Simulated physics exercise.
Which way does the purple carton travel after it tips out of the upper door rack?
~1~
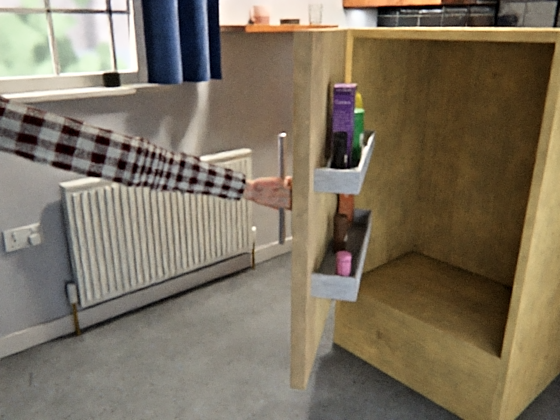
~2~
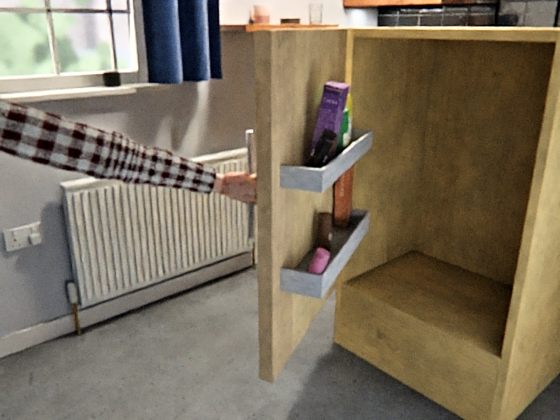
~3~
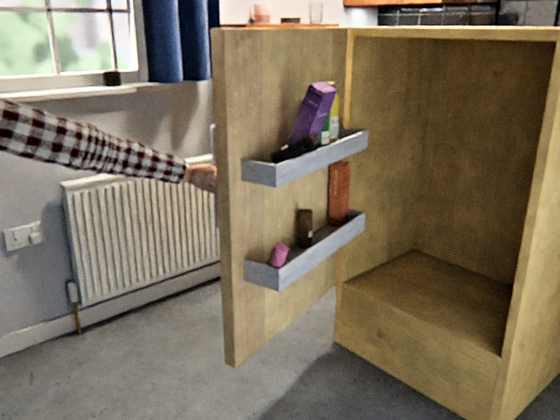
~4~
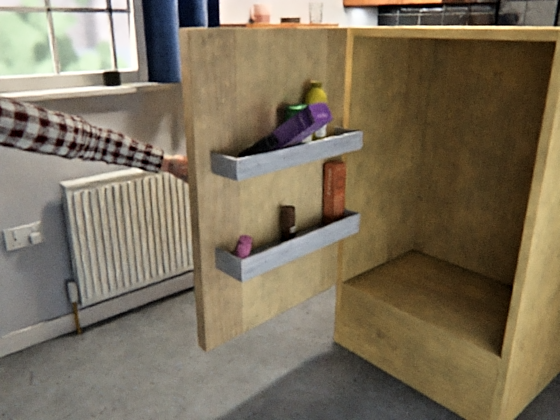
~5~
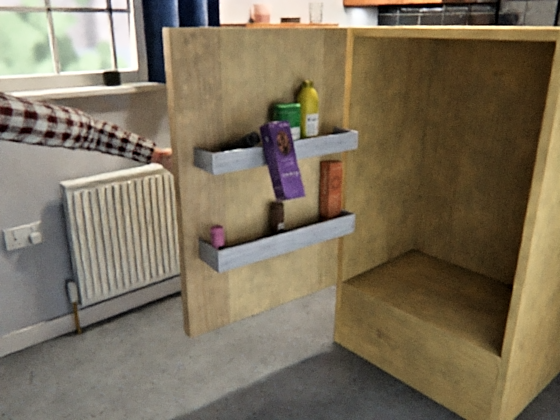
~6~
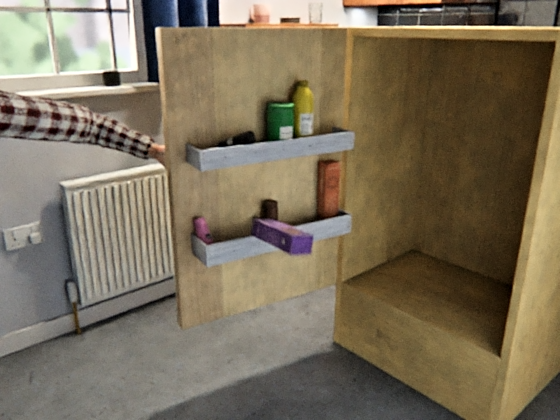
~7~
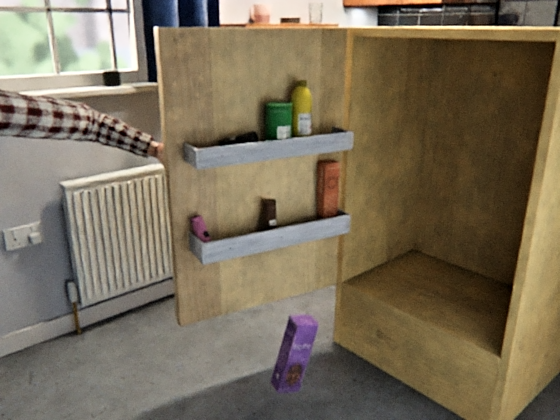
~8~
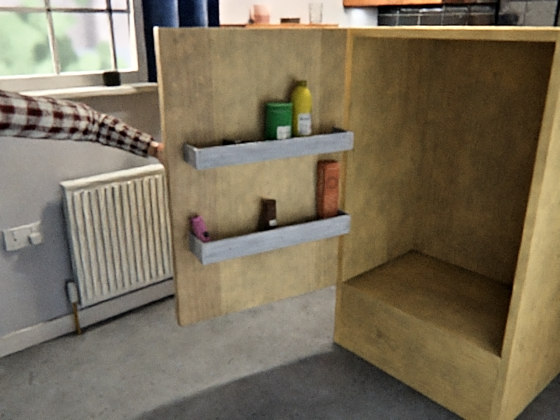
It moves down, tumbling past the lower rack towards the floor.
In a room with a radiator, an arm pulling a wooden cabinet door wider, a purple carton tumbling from its upper rack and dropping from view.
